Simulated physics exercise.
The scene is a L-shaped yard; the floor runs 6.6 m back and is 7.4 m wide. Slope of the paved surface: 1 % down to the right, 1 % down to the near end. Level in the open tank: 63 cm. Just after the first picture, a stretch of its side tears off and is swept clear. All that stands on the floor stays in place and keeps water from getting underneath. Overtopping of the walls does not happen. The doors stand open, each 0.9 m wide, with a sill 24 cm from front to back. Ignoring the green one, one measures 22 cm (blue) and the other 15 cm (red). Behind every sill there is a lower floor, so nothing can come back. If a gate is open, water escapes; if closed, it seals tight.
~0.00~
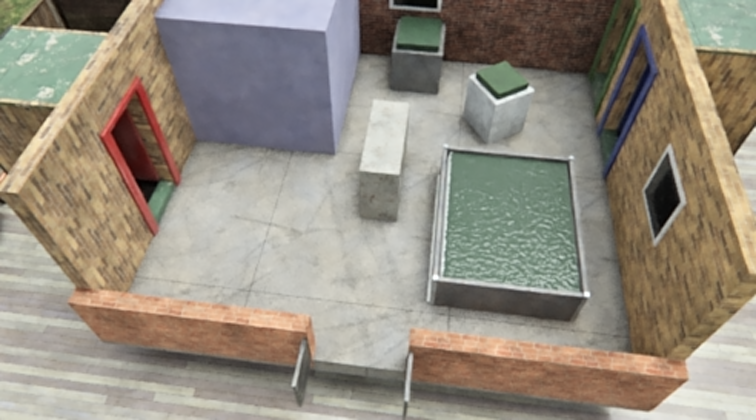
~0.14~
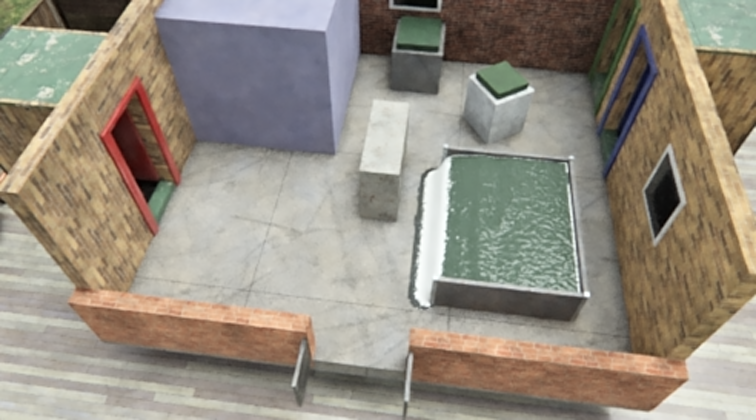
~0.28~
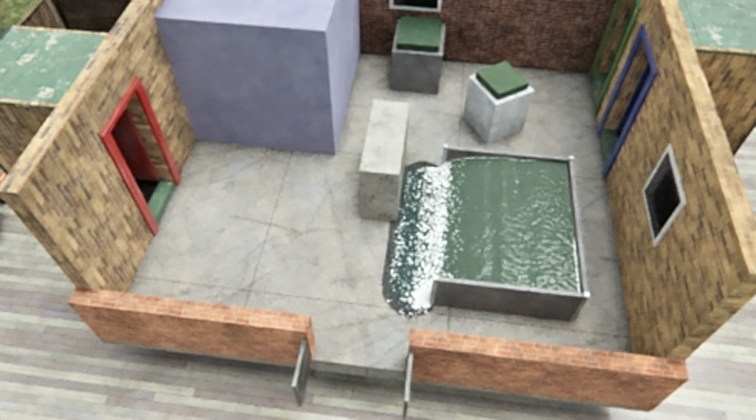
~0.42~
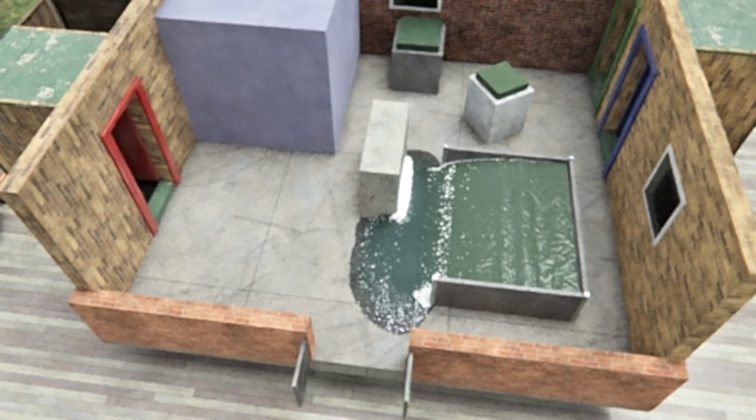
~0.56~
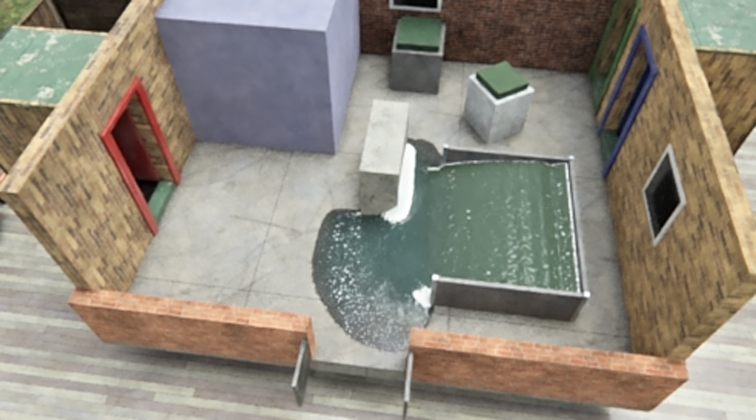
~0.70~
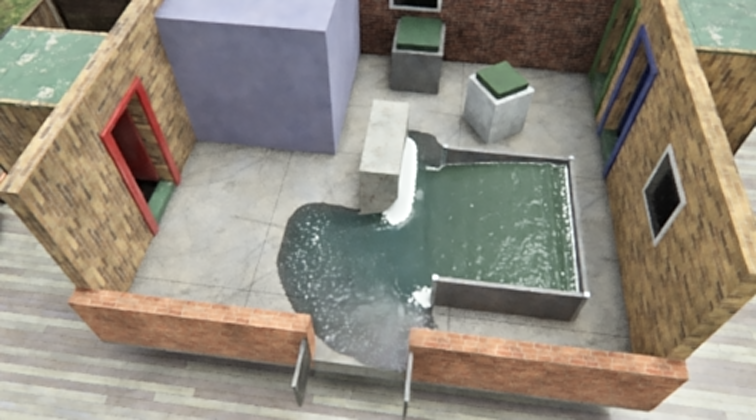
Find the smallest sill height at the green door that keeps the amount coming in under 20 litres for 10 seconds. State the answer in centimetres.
The smallest height is about 7.5 cm.
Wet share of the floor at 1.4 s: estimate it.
45 %.
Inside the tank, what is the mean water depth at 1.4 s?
The mean depth is roughly 33 cm.
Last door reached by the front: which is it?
That one's the blue door.
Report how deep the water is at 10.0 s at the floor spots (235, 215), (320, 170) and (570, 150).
Depths in order: 8 / 7 / 6 cm.
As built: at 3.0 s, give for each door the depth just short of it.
Blue 0, green 0, red 21 cm.
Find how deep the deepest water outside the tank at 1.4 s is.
I'd put it near 42 cm.
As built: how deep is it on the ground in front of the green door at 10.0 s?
About 8.0 cm.
After 1.4 s water covers 45 % of the floor, deepest (42 cm) near (407, 203); it has not reached the green door.
After 3.0 s water covers 60 % of the floor, deepest (36 cm) near (141, 321); it has not reached the green door.
After 10.0 s water covers 95 % of the floor, deepest (12 cm) near (401, 354); 8 cm at the green door, 0 litres in over its 26 cm sill.
At the green door as built, the water arrived by 3.2 s and peaked near 11 cm at 4.6 s.
With a sill of 6 cm, 34 litres would have come in within the 10 s; with 9.5 cm, 6 litres. So under 20 litres takes about 7.5 cm.
